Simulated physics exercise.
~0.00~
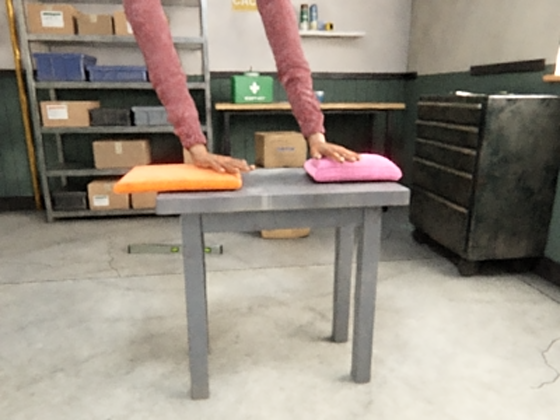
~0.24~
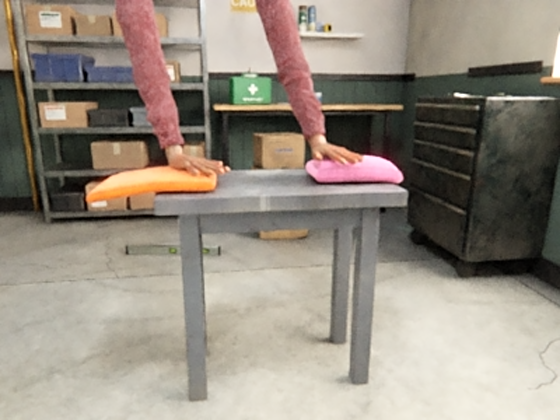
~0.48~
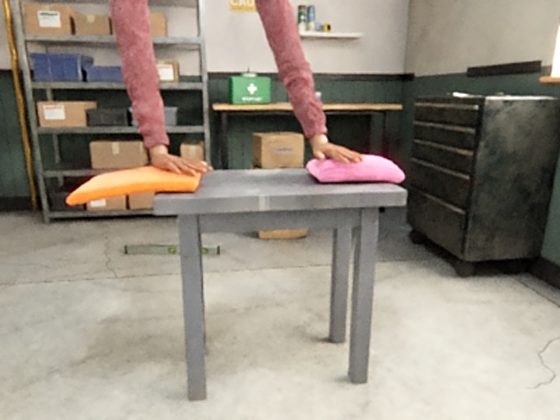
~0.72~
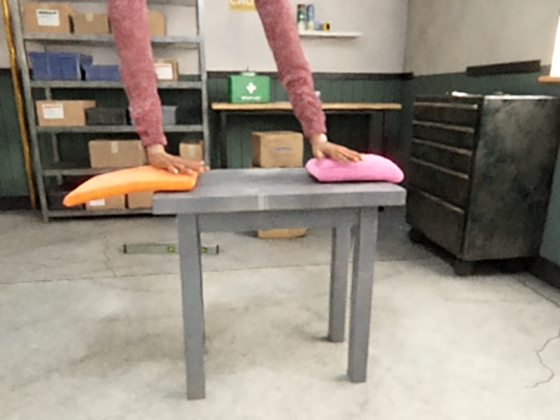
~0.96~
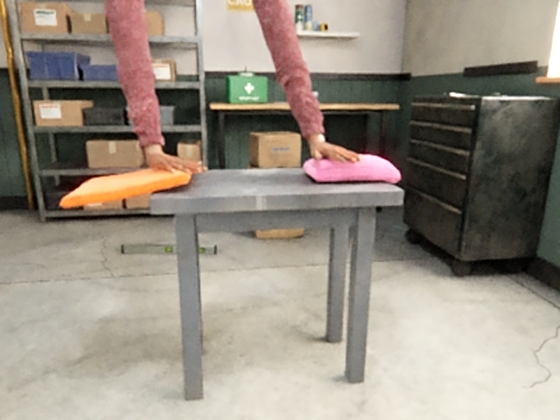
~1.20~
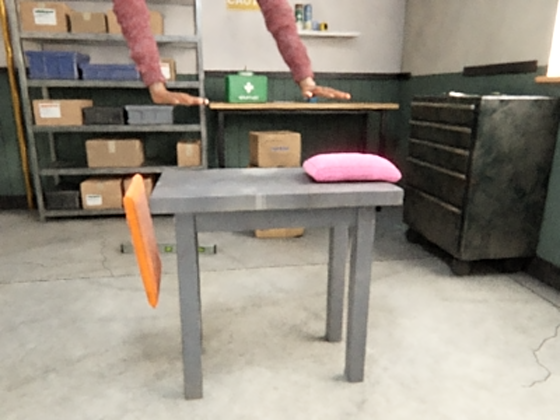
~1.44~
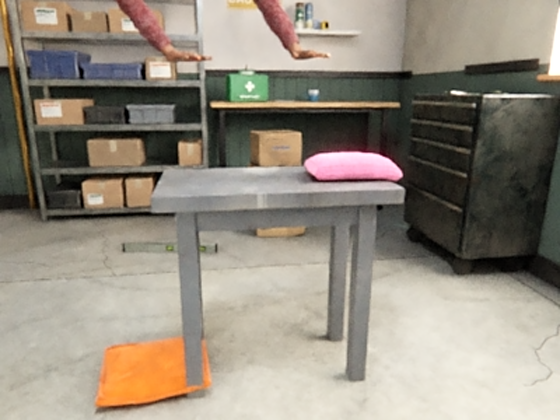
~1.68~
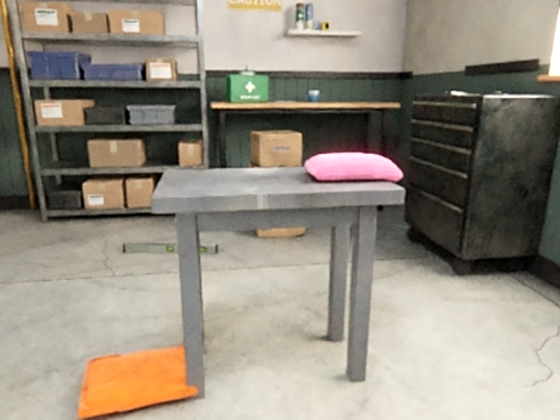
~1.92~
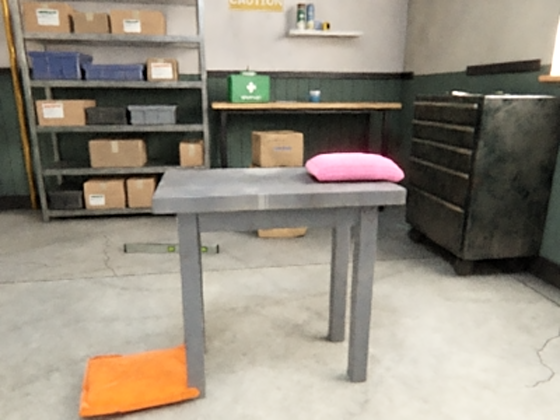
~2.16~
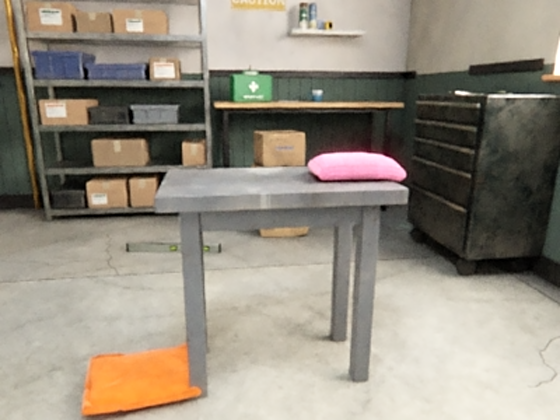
In the video, two hands rest on an orange pad and a pink sack on a gray table, sliding the orange one leftward over the edge. As the hands lift away, it tips off and drops to the floor, while the pink one stays on top.
